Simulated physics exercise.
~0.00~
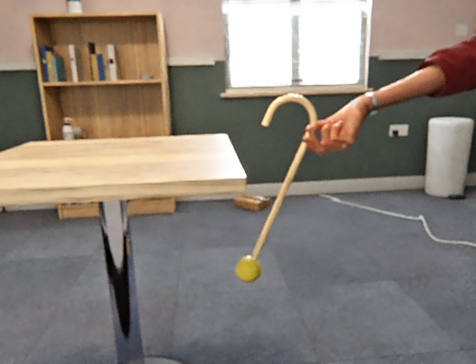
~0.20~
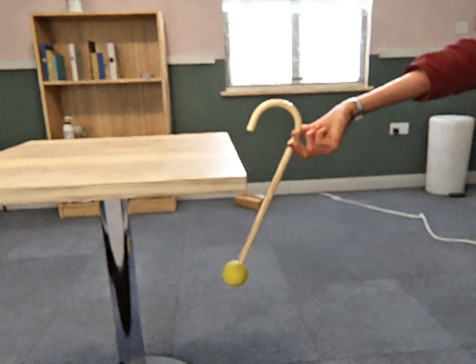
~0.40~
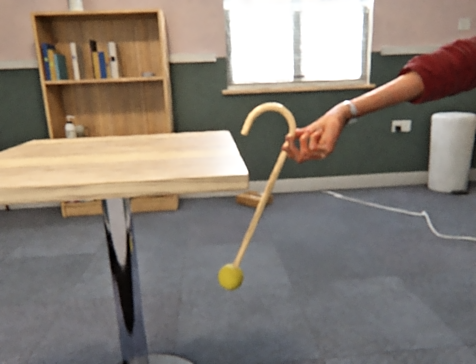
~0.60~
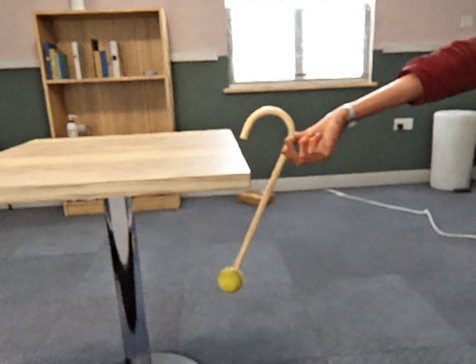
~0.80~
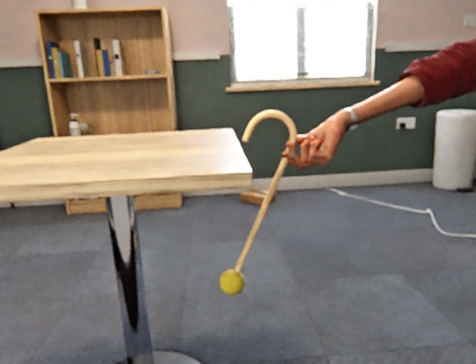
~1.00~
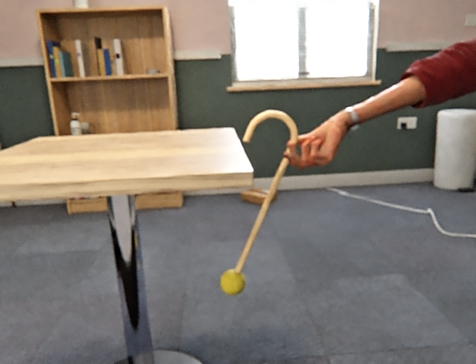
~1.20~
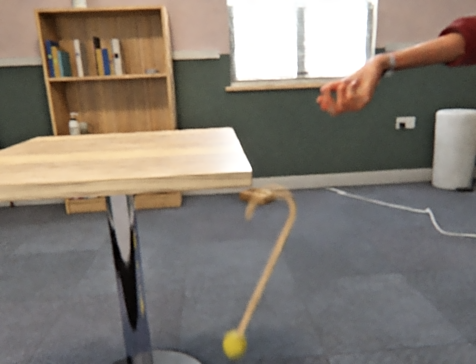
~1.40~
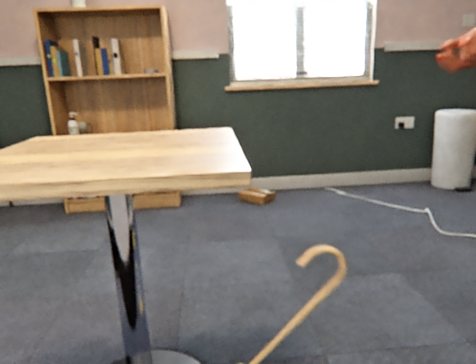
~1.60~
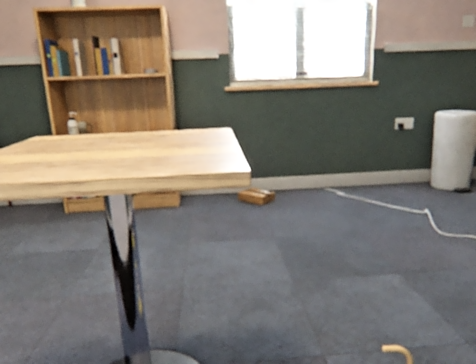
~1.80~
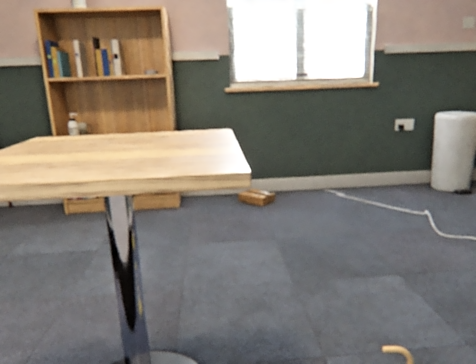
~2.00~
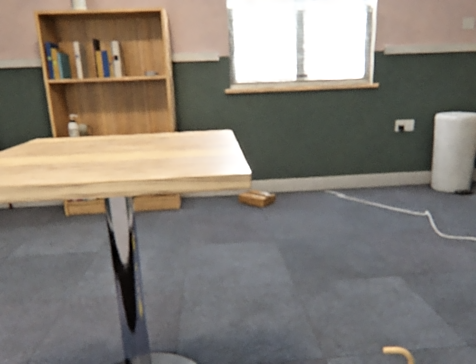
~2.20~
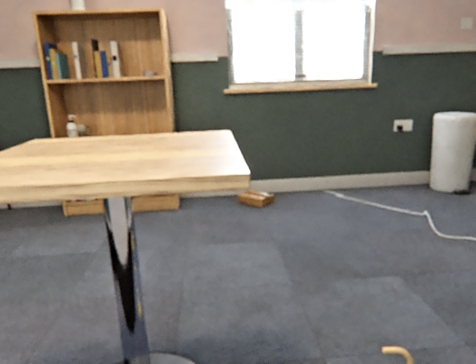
The clip shows a hand holding a hooked wooden handle with a yellow end beside a table, moving it slightly left before letting go and withdrawing. The object drops to the floor and topples right, ending with only its hook visible at the bottom edge of the view.
